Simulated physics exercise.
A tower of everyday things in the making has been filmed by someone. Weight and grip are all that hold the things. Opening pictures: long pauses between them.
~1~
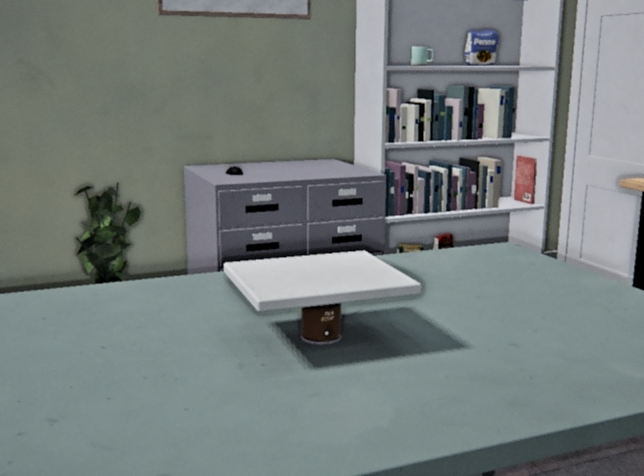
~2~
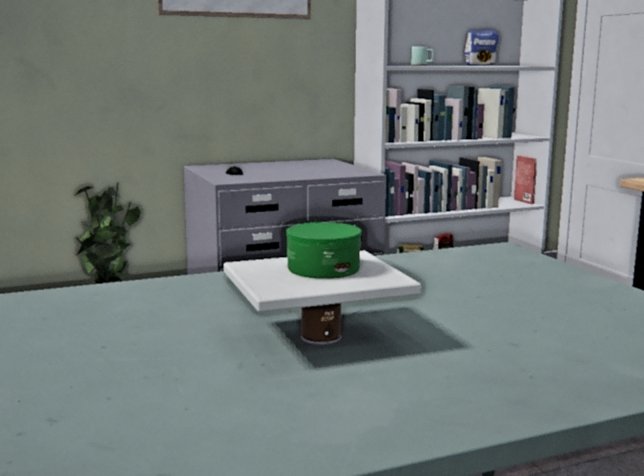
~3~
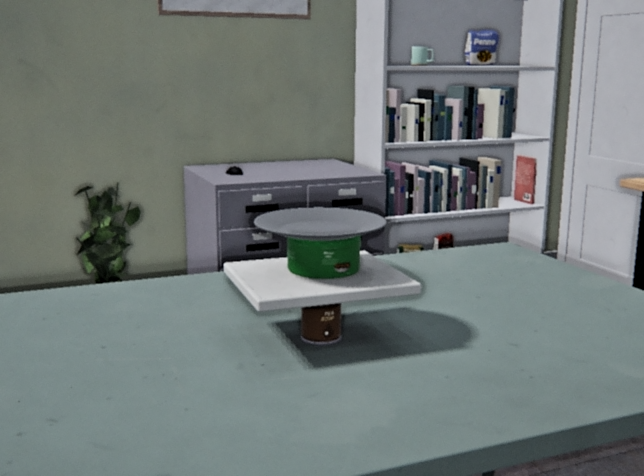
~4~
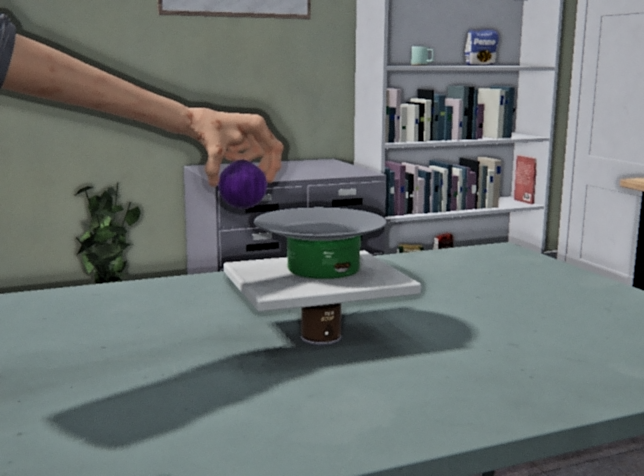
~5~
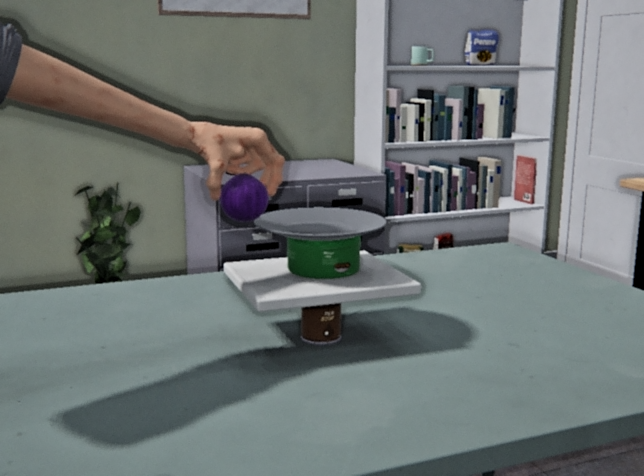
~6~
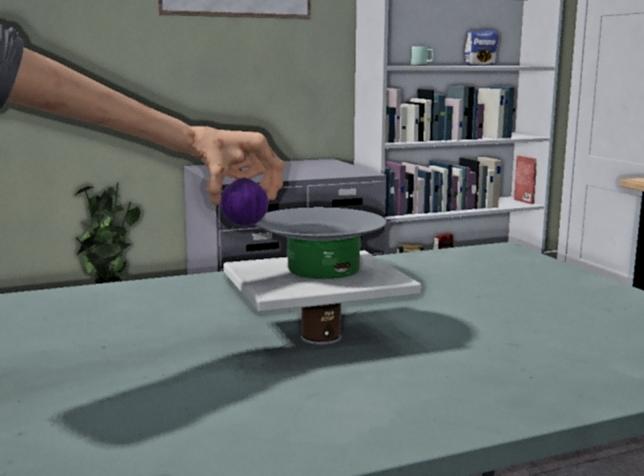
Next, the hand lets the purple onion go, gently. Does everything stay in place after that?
No: Something drops.
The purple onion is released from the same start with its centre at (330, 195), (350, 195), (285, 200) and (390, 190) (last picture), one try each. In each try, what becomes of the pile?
On the first try the pile remains standing, on the second it remains standing, on the third it remains standing and on the fourth it topples.
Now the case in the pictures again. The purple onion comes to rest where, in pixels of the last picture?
Around (125, 340).
Then, 0.30 s on from there, purple onion now fallen.
Then, 0.50 s on from there, things are still on the move.
In the end, fallen, purple onion; the other 4 unmoved. At the end, from the last picture's camera, purple onion near (124, 340). The pile gives way.
